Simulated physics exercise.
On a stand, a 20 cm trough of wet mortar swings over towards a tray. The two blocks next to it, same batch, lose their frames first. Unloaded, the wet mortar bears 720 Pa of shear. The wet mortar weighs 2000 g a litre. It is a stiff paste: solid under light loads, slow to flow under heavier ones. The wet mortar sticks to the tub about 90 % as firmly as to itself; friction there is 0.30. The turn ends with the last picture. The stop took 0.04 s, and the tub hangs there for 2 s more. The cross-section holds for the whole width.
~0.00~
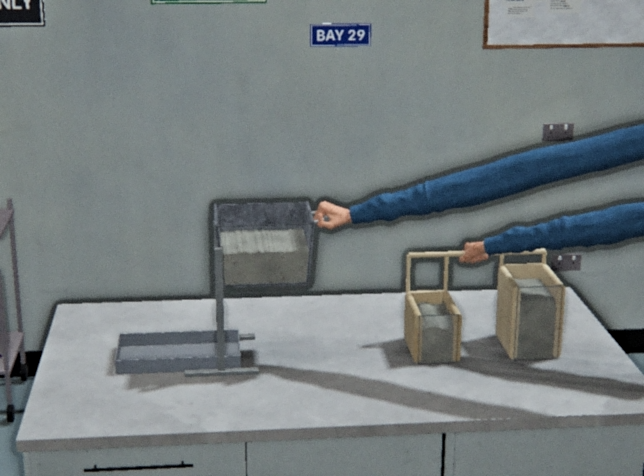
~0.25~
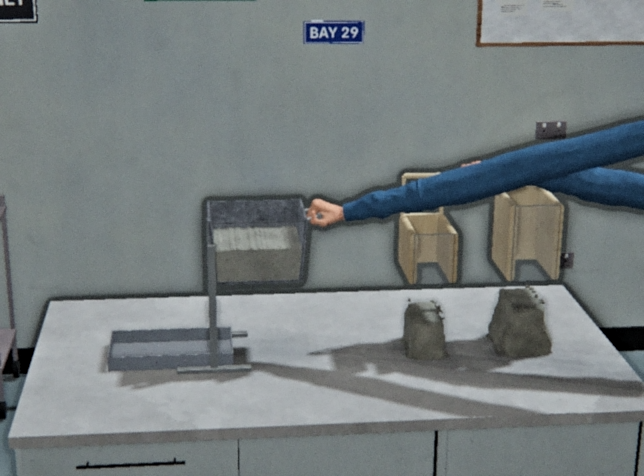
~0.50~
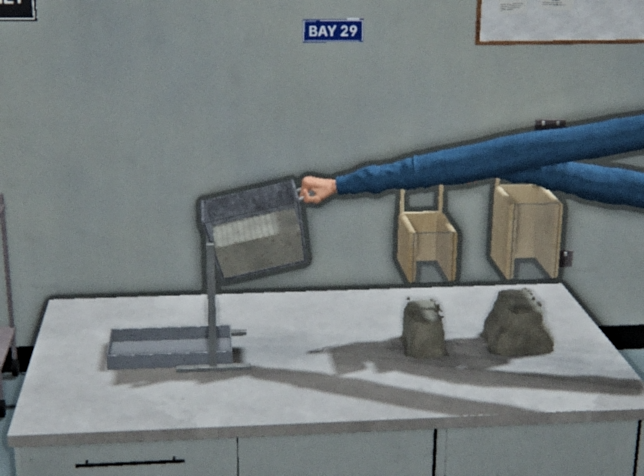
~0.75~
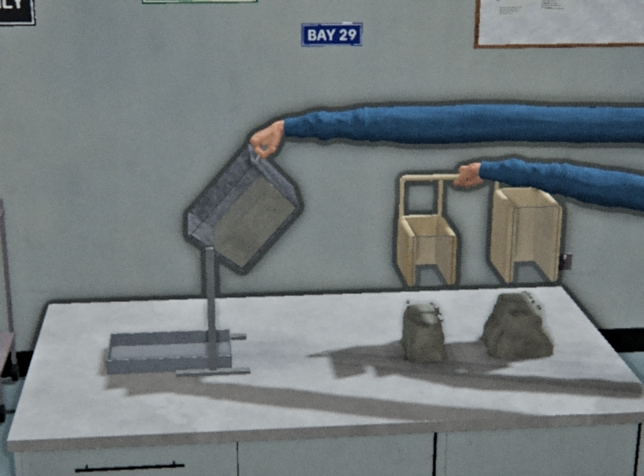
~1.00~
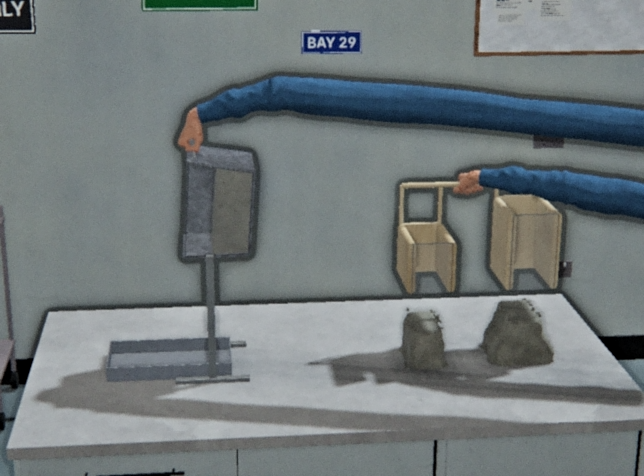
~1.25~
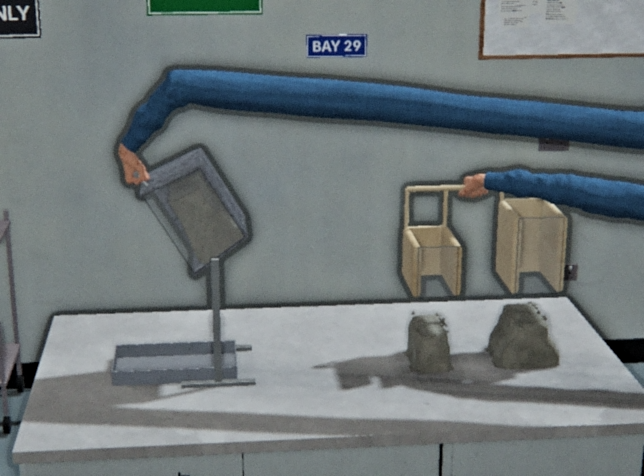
Two joined wooden moulds rise in one hand off two grey mortar blocks, the taller of which slumps, then a second blue-sleeved arm swings a trough of wet mortar up and leftward on its post above a tray.
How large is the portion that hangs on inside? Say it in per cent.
The portion that hangs on inside is near 5 %.
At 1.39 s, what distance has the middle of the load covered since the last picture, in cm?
Some 12 cm.
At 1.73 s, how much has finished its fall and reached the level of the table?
About 95 %.
By 1.39 s, the tub is at 120 degrees and holds 49 %.
By 1.56 s, the tub is at 120 degrees and holds 5 %.
By 1.73 s, the tub is at 120 degrees and holds 5 %.
By 1.90 s, the tub is at 120 degrees and holds 5 %.
By 3.25 s, at the end, the tub is at 120 degrees and holds 5 %.
